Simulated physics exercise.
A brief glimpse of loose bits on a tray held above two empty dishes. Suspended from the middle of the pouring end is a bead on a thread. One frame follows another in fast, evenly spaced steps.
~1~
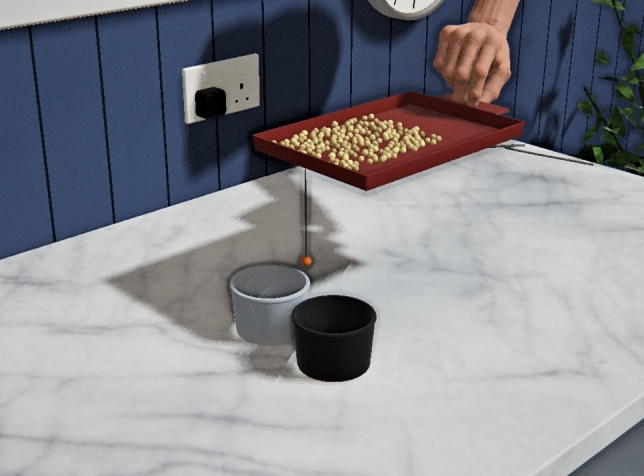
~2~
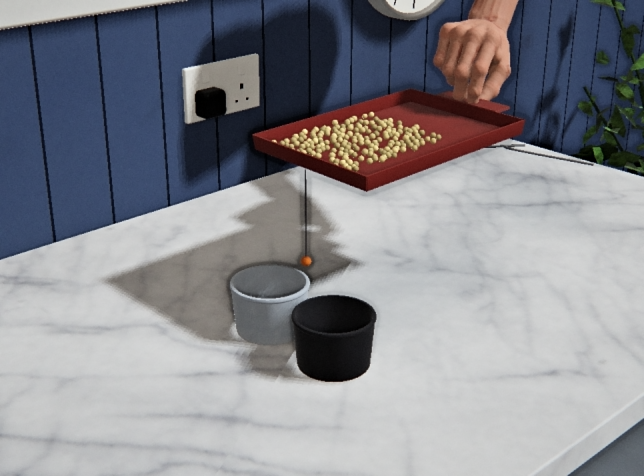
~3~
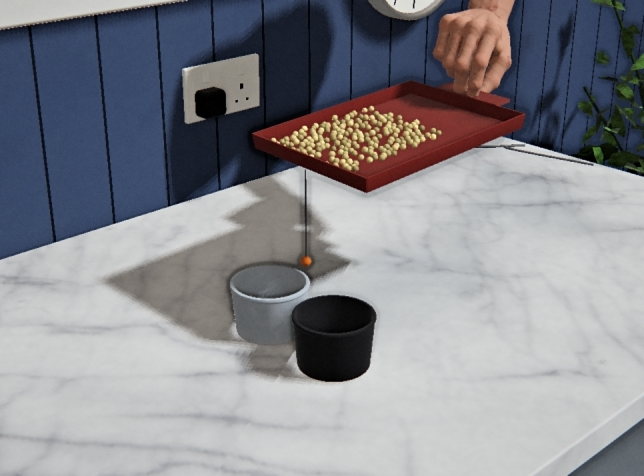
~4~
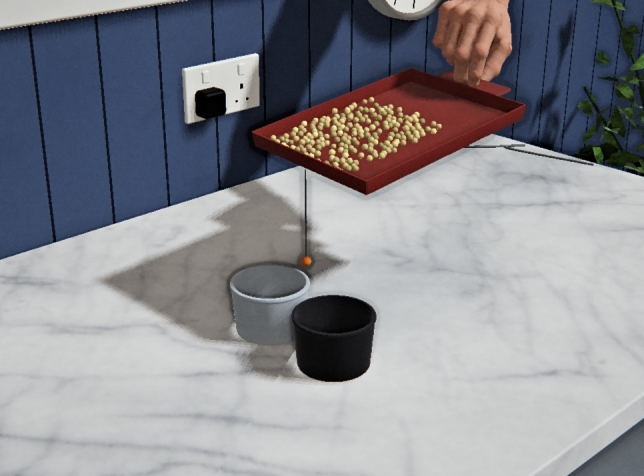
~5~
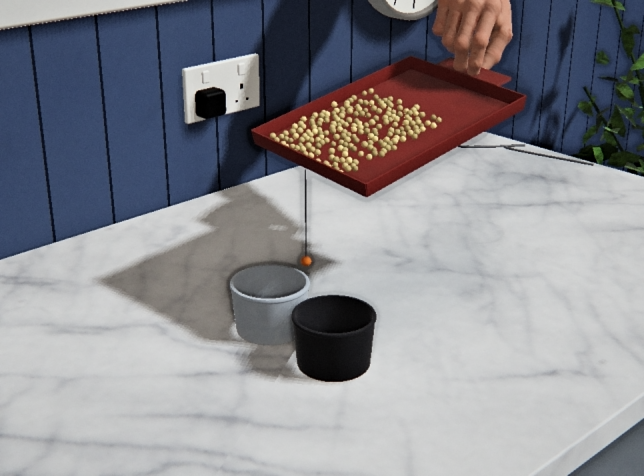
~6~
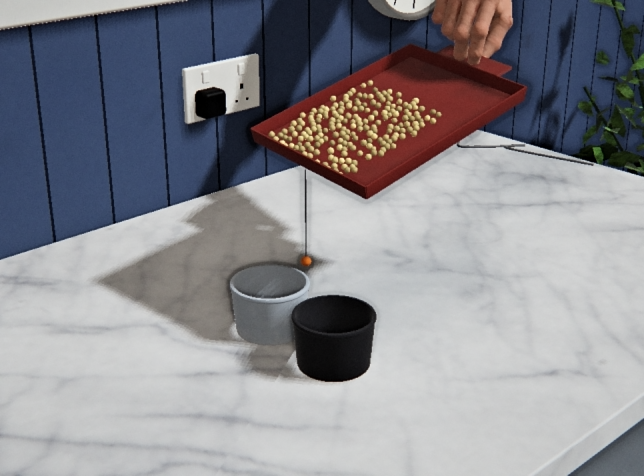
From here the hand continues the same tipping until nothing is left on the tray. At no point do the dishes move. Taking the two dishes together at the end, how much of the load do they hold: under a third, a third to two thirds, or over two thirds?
Expect the dishes to keep a middle portion of the load, a third to two thirds.
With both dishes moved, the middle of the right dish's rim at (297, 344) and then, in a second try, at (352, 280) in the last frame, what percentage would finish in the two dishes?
Roughly 0 per cent, then roughly 20 per cent.
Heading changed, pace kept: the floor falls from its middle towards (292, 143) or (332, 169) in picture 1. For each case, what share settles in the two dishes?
First case about 0 percent; second case about 70 percent.
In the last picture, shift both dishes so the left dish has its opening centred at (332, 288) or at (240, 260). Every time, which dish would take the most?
Taking them in turn, it's the one to the left and then the one to the right.
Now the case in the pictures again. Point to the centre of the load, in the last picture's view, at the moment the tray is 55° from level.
The centre of the load shows up near (338, 160) in the last view.
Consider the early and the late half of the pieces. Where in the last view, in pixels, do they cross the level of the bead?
The first part at (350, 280); the rest at (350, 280).
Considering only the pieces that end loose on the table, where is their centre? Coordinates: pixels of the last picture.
Near (360, 342).
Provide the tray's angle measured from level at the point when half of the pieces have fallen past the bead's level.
Roughly 110°.
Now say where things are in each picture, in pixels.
The first picture shows corners of the pouring end at (255, 135) and (367, 175), level; middle of the load at (354, 142), soya beans; left dish at (241, 313); right dish at (304, 348); bead on its thread at (306, 261).
The second picture shows corners of the pouring end at (255, 134) and (367, 175), level; middle of the load at (354, 141).
The third picture shows corners of the pouring end at (255, 133) and (367, 177), tipped barely, lowest at the right corner; middle of the load at (354, 138).
The fourth picture shows corners of the pouring end at (255, 132) and (366, 180), tipped a little, lowest at the right corner; middle of the load at (354, 134).
The fifth picture shows corners of the pouring end at (254, 130) and (366, 183), tipped a little, lowest at the right corner; middle of the load at (354, 130).
The sixth picture shows corners of the pouring end at (253, 128) and (366, 185), tipped a little, lowest at the right corner; middle of the load at (353, 126); left dish at (241, 313); right dish at (304, 348).
Soon, tray tipped steeply; nearly all on the tray; a stray few in the air.
A while on, tray tipped right over; nearly all on the tray; a stray few in the right dish.
Towards the end, tray tipped past a quarter turn; about half in the right dish; a small part in the left dish; about half outside both.
Finally, tray tipped past a quarter turn; about half in the right dish; a small part in the left dish; about half outside both.
